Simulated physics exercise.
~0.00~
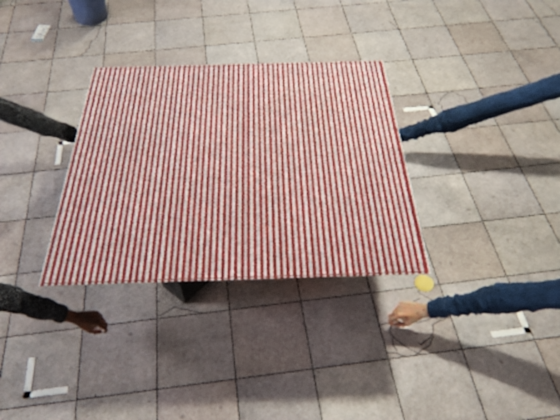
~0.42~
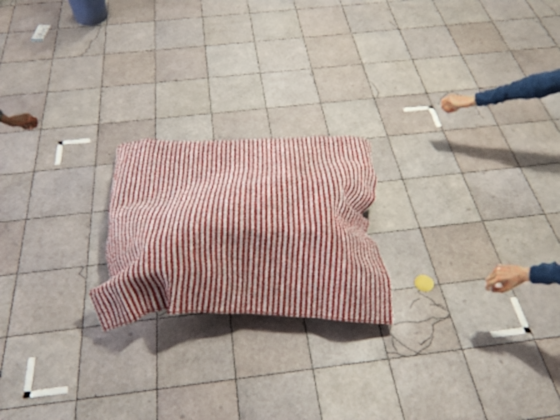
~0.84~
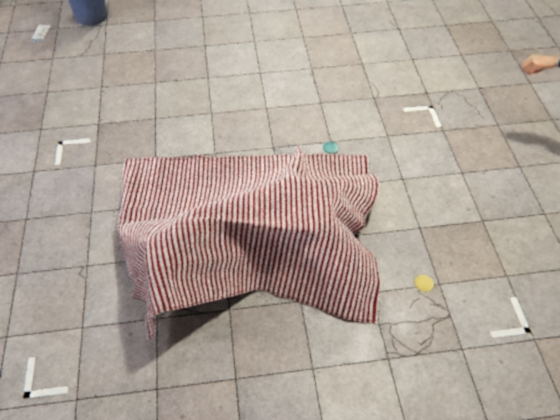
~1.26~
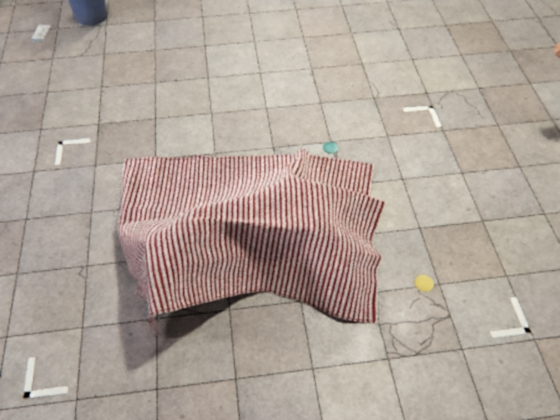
On a tiled shop floor, hands at either side hold a red-and-white striped sheet level and release it, and it drops over hidden objects, crumpling into raised folds as the hands withdraw, with a teal disc and a yellow plate left uncovered.
